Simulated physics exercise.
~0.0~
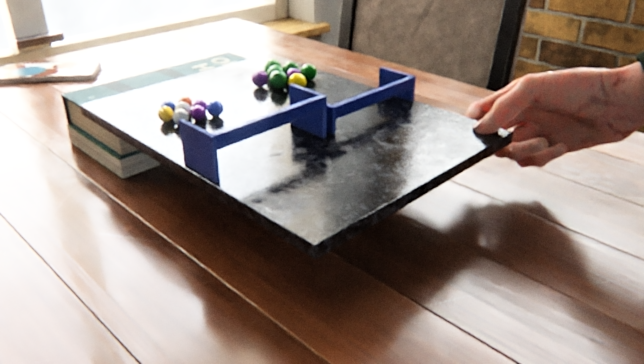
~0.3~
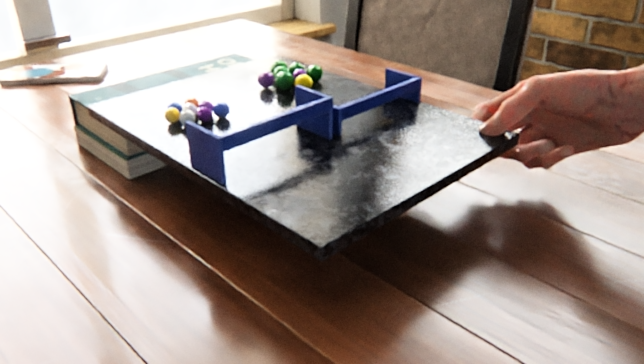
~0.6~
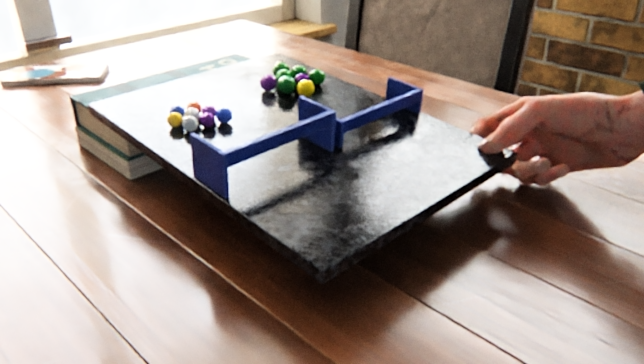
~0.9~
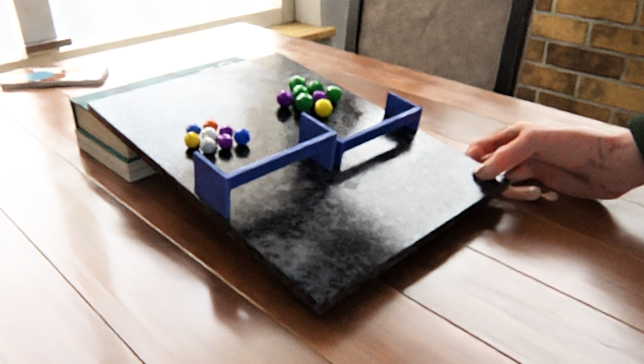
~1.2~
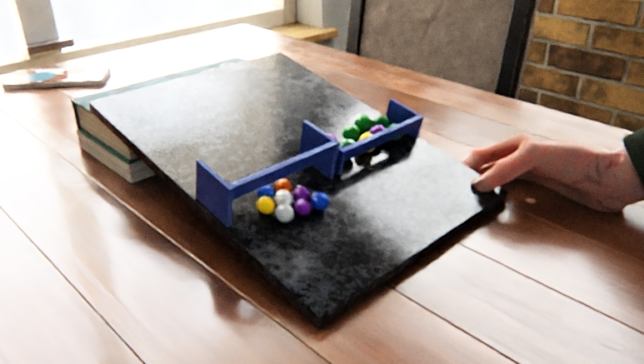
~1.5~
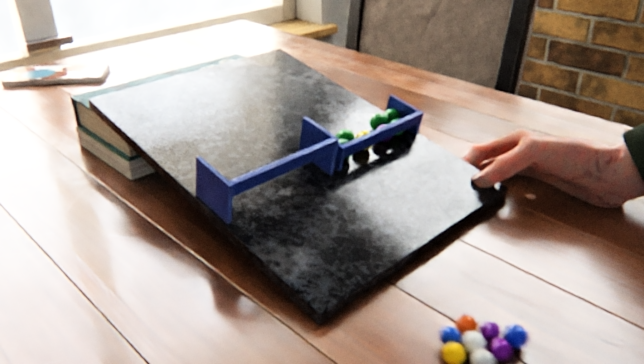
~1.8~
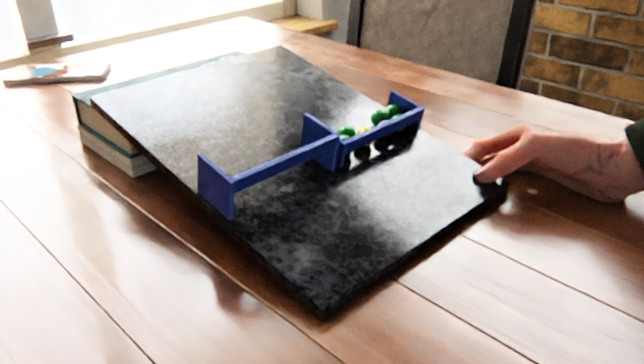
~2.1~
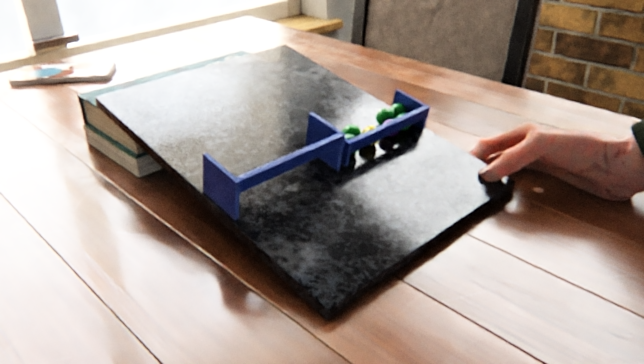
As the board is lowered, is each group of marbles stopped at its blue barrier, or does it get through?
The near group gets through the slot under its barrier and rolls off the board. The far group cannot fit through and stays gathered behind its barrier.
